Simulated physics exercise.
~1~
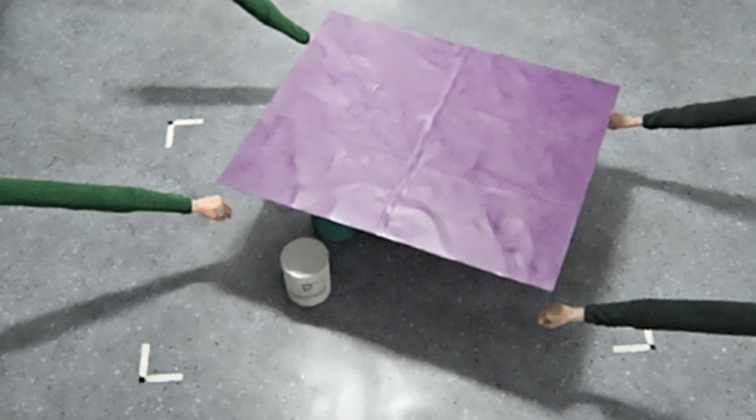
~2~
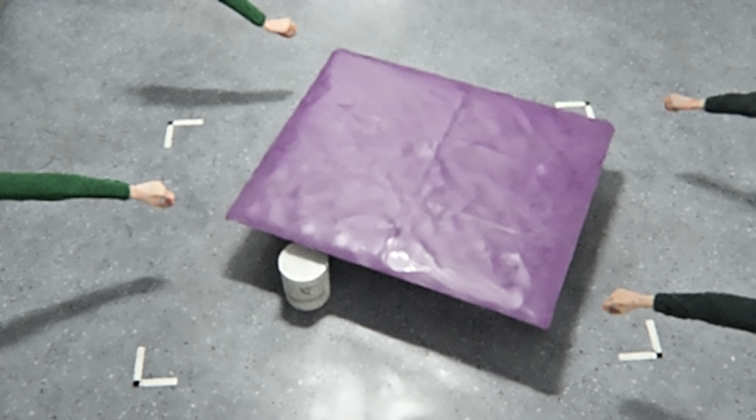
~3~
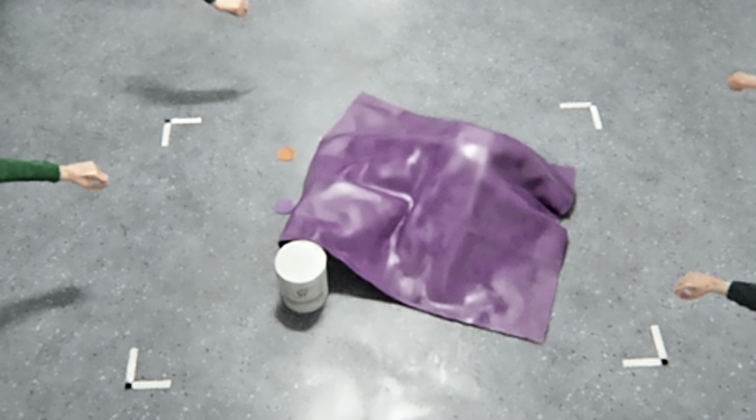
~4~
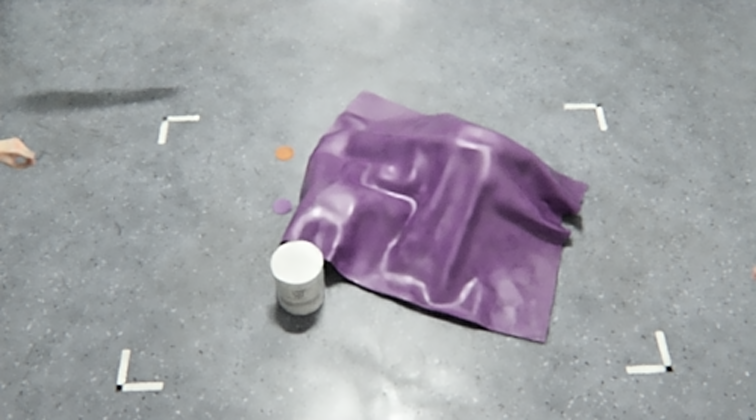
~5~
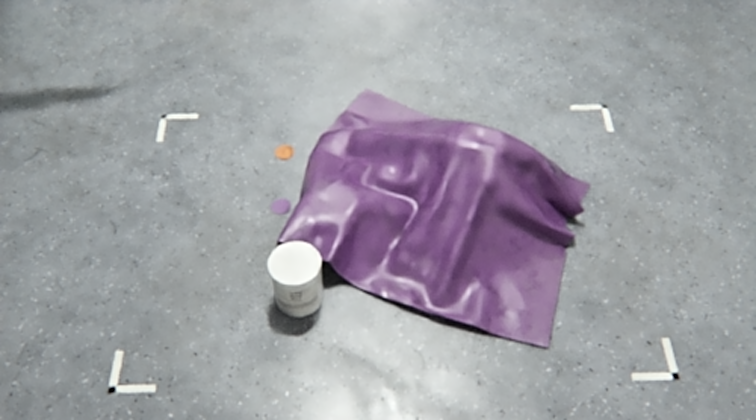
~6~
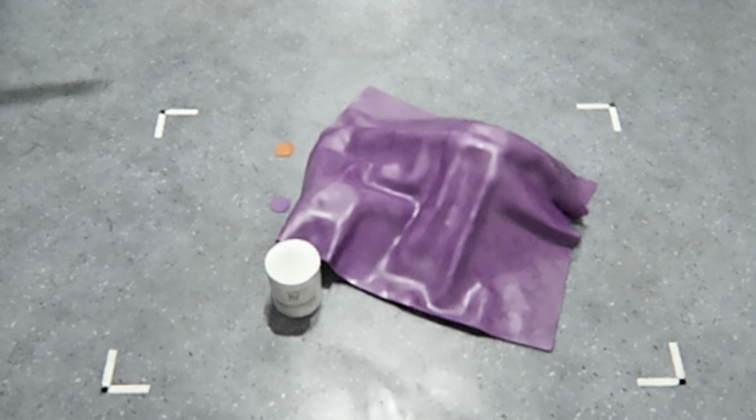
The video shows four hands releasing a purple sheet above a speckled gray floor; it drops and settles in wrinkled folds over hidden objects as the arms withdraw, leaving a white bin, a small orange saucer and a purple disc uncovered along its left side.
